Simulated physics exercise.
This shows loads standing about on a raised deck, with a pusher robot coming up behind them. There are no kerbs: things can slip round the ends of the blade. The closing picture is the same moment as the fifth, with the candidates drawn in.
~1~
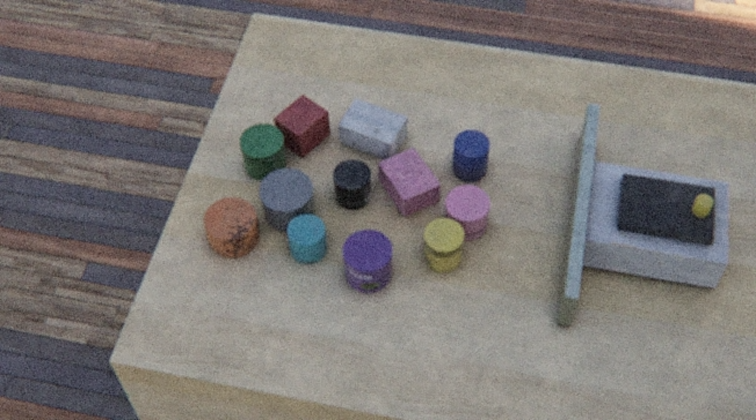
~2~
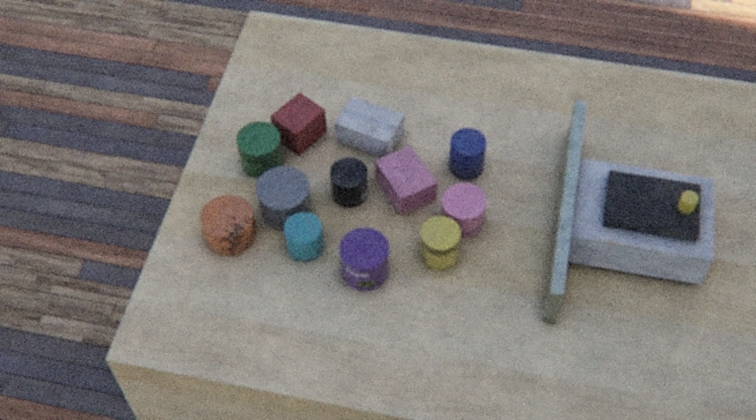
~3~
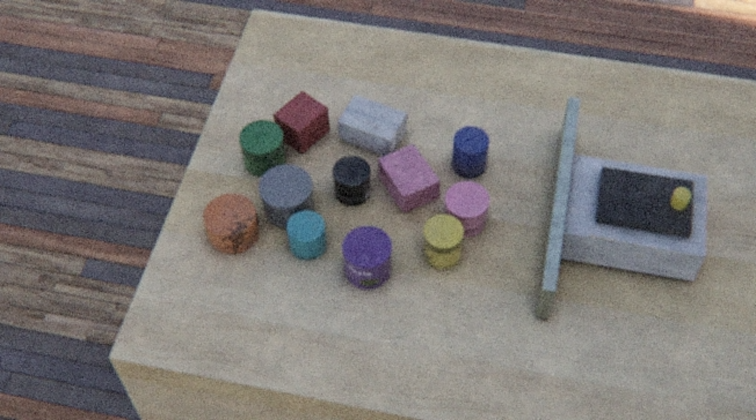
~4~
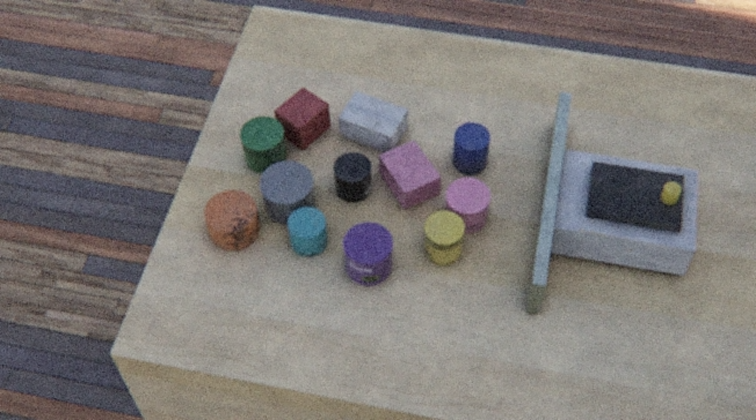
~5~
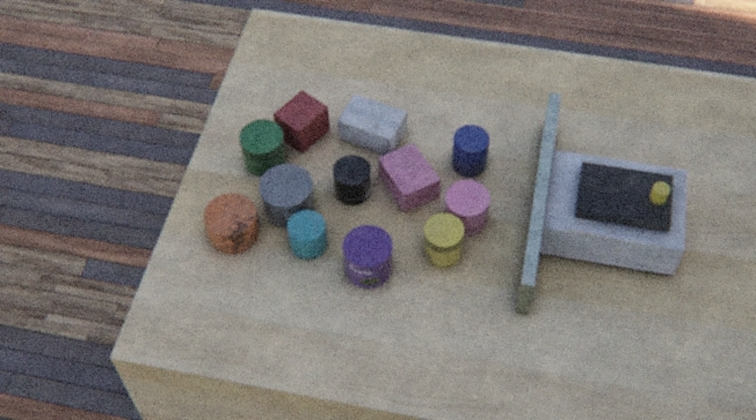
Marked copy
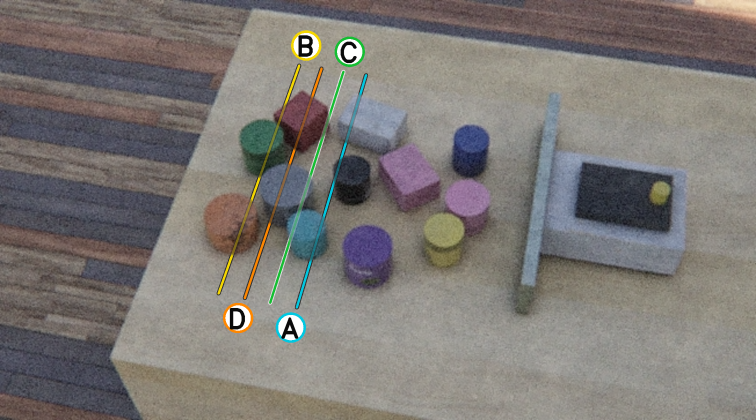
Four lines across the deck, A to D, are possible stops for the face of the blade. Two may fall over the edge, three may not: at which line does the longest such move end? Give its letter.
No third one falls up to B.
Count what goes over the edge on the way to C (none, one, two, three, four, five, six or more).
By then, none.
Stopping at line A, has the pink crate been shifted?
Yes.
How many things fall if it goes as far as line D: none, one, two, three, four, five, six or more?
In all, none.
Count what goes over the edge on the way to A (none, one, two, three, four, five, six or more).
By then, none.
On the marked copy, A at (334, 181); B at (262, 170); C at (310, 178); D at (286, 174).
Following B. Soon after the start, robot (511, 177); yellow pail (400, 236); blue canister (423, 143).
Later, robot (408, 161); orange canister (211, 236); green pail (252, 144).
In the end, robot (332, 149); green pail over the edge; grey pail over the edge; two fallen.
As for the rest, A is within the limit but short; C is within the limit but short; D is within the limit but short.
